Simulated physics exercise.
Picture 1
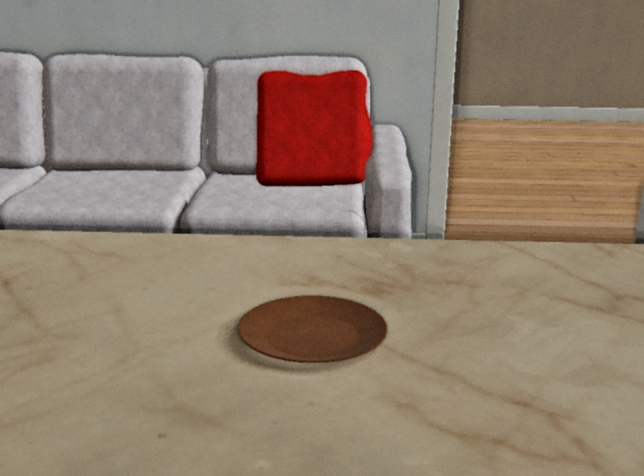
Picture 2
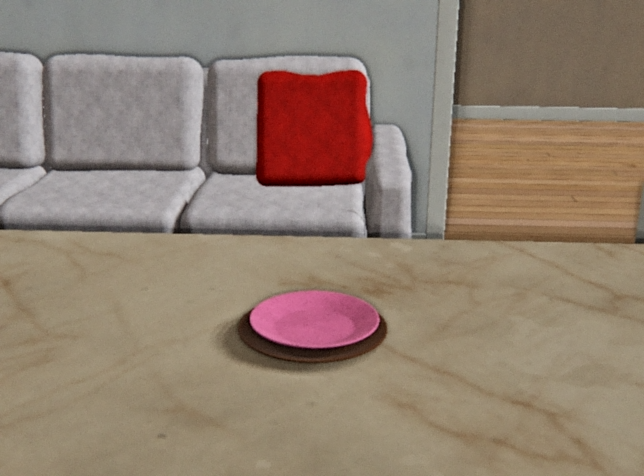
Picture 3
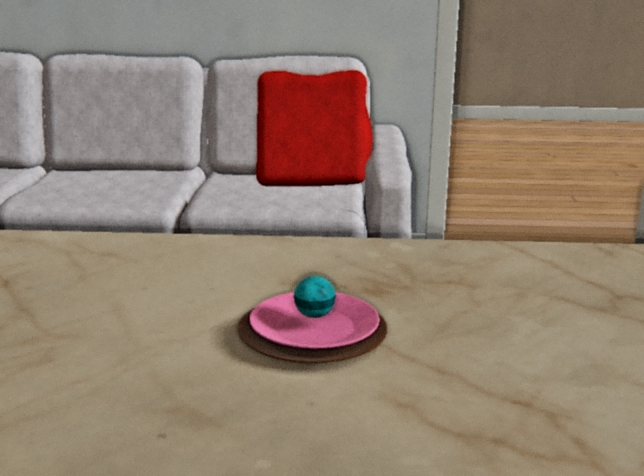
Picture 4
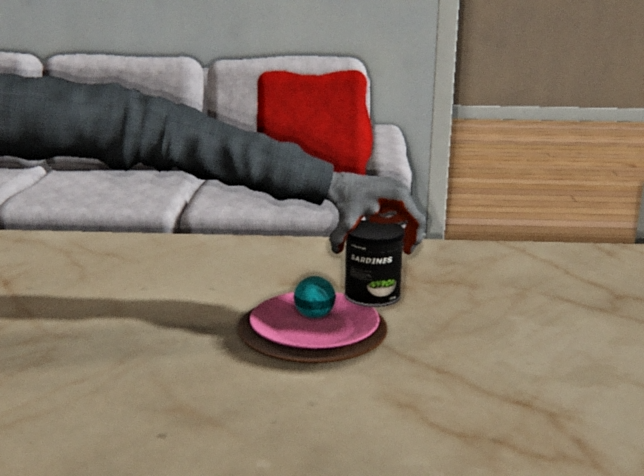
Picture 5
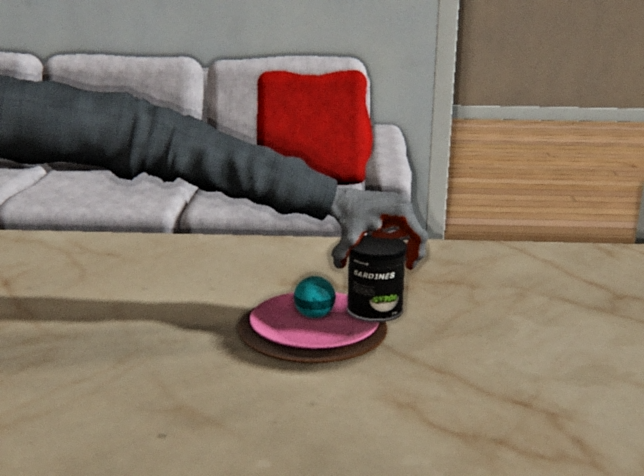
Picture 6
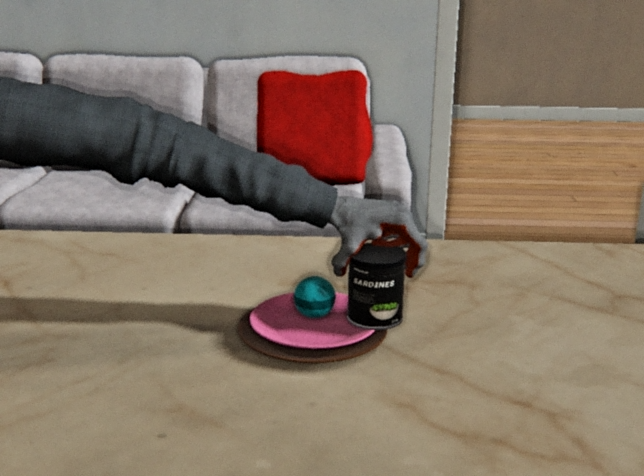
A black container is the thing that moves, over a marbled tabletop seen from slightly above, facing a pale grey sofa with a red cushion. A brown plate sits alone near the middle, then a pink plate appears on it, then a turquoise ball on top. From the left, a grey-sleeved arm lowers the container a short way, setting it down at the plates' right side, still gripped, while the camera stays still.
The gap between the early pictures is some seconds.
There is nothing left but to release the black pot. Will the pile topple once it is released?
No: Nothing falls.
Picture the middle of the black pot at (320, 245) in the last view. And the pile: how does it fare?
The pile tumbles.
Then, 0.20 s past the last view, nothing moves.
Then, 0.40 s past the last view, black pot resting near (376, 286).
Finally, all 4 still in place. Final places as the last picture's camera would see them, black pot near (376, 286). The pile stays up.
